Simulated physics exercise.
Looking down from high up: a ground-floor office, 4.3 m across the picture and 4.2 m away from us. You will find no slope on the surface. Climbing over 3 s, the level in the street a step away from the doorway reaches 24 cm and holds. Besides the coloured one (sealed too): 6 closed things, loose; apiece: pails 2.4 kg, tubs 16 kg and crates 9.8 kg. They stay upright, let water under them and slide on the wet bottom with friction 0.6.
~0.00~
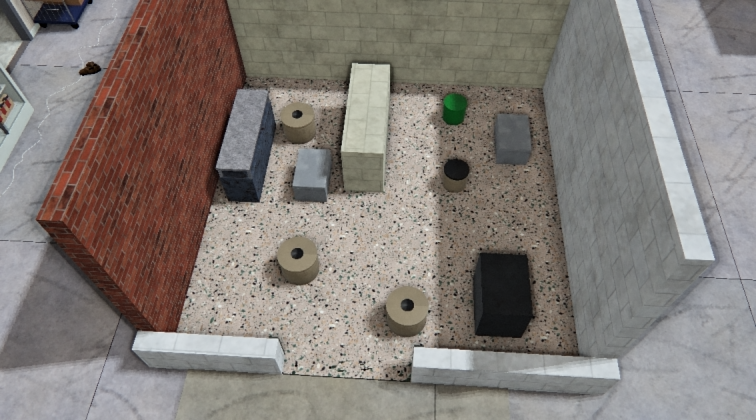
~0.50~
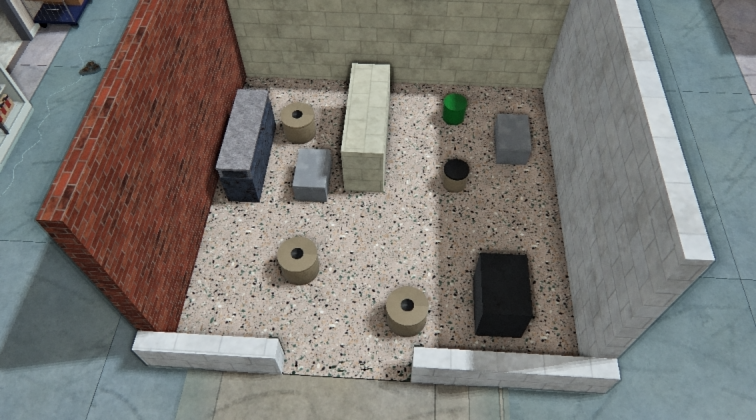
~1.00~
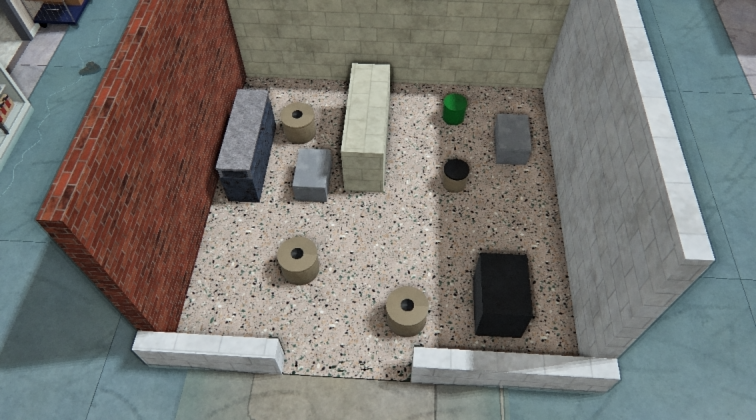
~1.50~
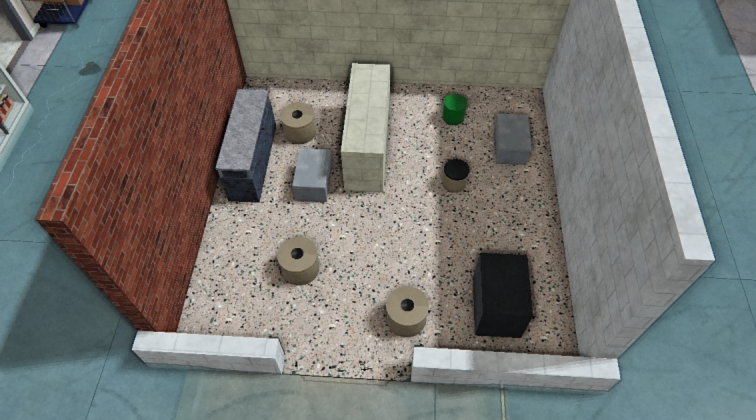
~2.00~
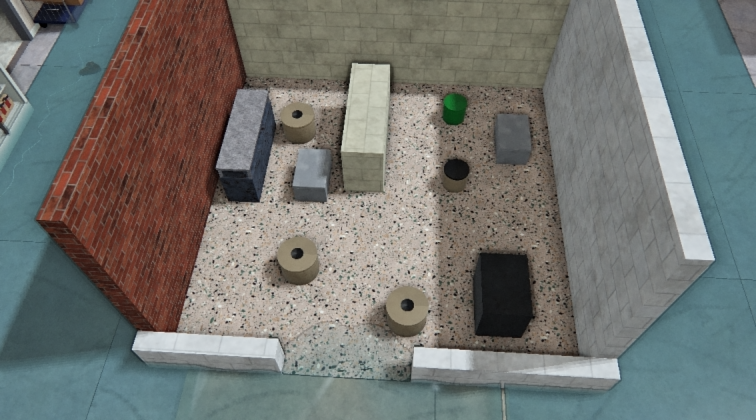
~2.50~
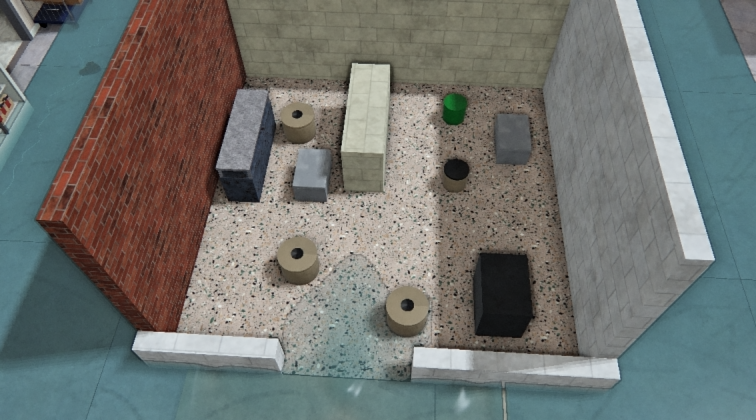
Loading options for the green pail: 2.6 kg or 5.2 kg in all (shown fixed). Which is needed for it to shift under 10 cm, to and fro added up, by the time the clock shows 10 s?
I expect that neither weight holds it.
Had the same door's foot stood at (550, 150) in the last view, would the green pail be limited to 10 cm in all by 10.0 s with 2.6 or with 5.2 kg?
There both choices fail.
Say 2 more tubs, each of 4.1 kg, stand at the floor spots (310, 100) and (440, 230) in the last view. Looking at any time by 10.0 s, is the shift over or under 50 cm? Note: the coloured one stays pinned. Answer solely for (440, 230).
For that spot the answer is greater than that.
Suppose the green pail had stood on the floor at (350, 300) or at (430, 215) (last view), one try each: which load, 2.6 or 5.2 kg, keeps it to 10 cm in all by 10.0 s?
Well, at the first spot no weight will do, and at the second no weight will do.
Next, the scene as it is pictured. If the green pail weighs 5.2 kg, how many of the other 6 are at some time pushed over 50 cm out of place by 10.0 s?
All told, that gives 6.
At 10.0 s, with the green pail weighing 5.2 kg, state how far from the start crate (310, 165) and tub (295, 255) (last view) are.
The first is 120 cm from its start, the second 100 cm.
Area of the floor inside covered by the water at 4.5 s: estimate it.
Wet: Near 10.5 m2.
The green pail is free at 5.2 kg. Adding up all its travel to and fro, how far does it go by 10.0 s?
It covers some 200 cm altogether.
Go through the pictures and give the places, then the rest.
The first picture shows the green pail at (456, 102) rests on the ground; 0.0 m2 under water; 0 of 7 have shifted.
The second picture shows the green pail at (456, 102), on the bottom; water covers 0.0 m2; 0 of 7 have shifted.
The third picture shows the green pail at (456, 102) rests on the ground; 0.0 m2 under water; 0 of 7 have shifted.
The fourth picture shows the green pail at (456, 102), on the bottom; water covers 0.0 m2; 0 of 7 have shifted.
The fifth picture shows the green pail at (456, 102), on the bottom; water covers 0.4 m2; 0 of 7 have shifted.
The sixth picture shows the green pail at (456, 102) rests on the ground; water covers 1.1 m2; 0 of 7 have shifted.
After 3.5 s the green pail would be 0 cm from its start with 2.6 kg and 0 cm from its start with 5.2 kg; 0 cm of water round it then.
After 4.5 s the green pail would be 1 cm from its start with 2.6 kg and 0 cm from its start with 5.2 kg; 2 cm of water round it then.
After 7.0 s the green pail would be 57 cm from its start with 2.6 kg and 22 cm from its start with 5.2 kg; 7 cm of water round it then.
After 10.0 s the green pail would be 107 cm from its start with 2.6 kg and 112 cm from its start with 5.2 kg; 13 cm of water round it then.
